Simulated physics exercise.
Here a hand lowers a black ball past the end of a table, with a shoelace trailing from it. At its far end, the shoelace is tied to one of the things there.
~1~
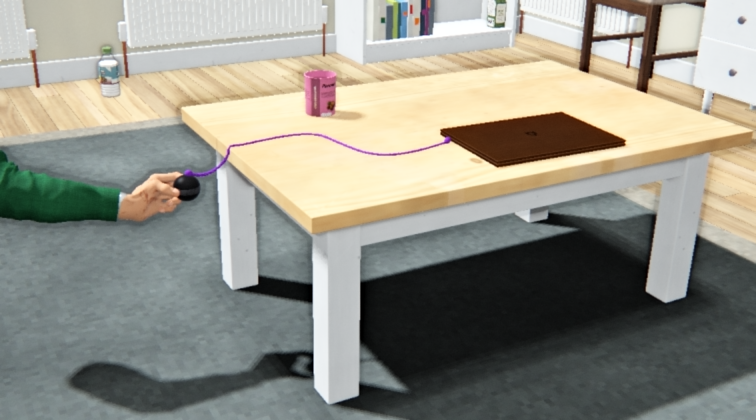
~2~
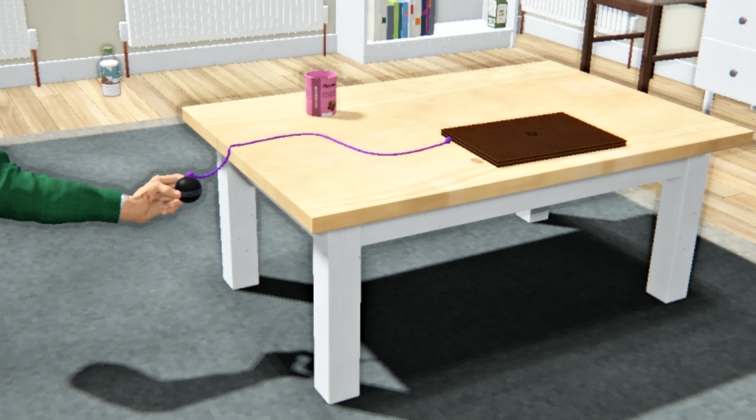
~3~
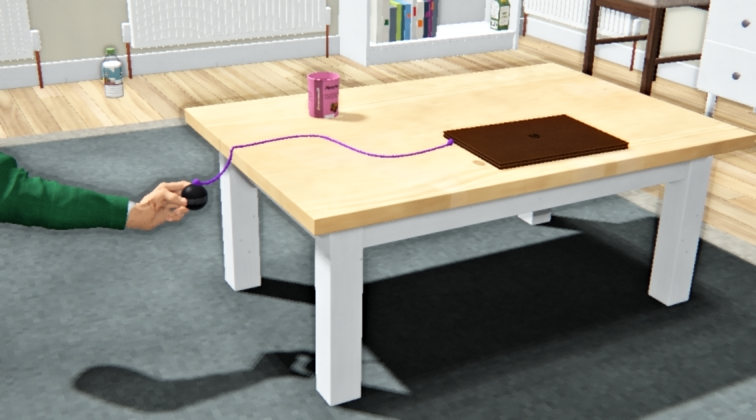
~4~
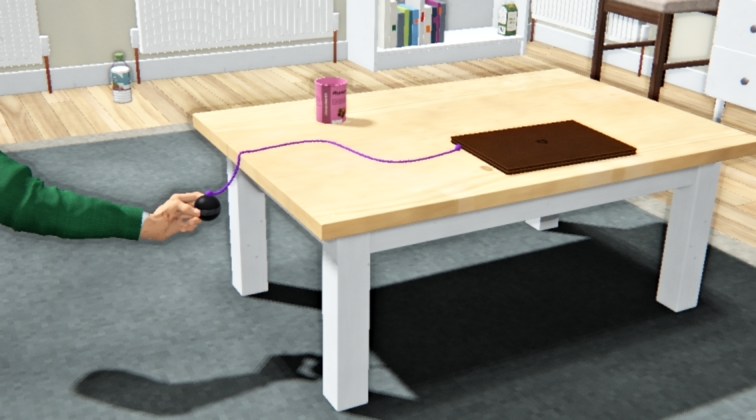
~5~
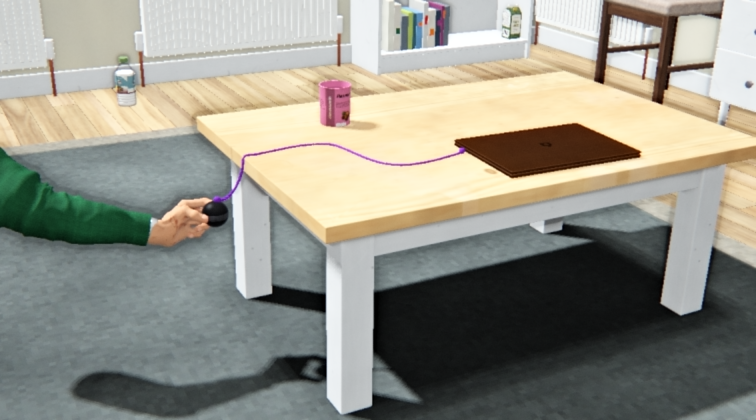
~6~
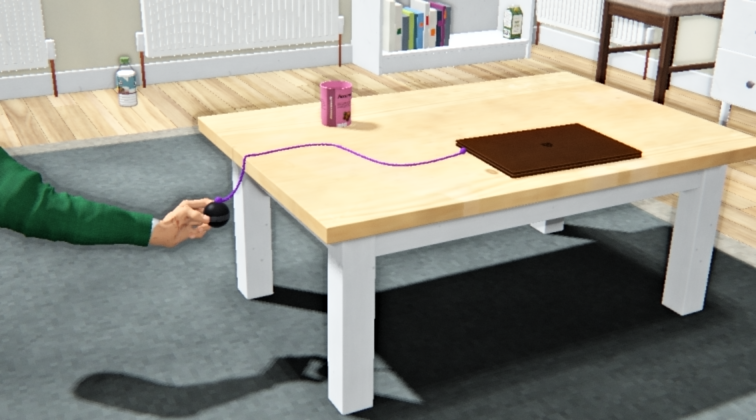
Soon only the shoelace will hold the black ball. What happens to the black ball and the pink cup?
The black ball stays suspended; the pink cup stays put.
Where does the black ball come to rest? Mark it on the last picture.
About (320, 288).
Then, 0.44 s later than the last view, ball above the floor near (294, 260); laptop as before; cup as before.
Then, 1.16 s later than the last view, ball above the floor near (225, 310); laptop as before; cup as before.
Then, 2.02 s later than the last view, ball above the floor near (227, 318); laptop as before; cup as before.
Finally, ball above the floor near (319, 288); laptop as before; cup as before. The black ball hangs in the air and the pink cup remains where it stands.
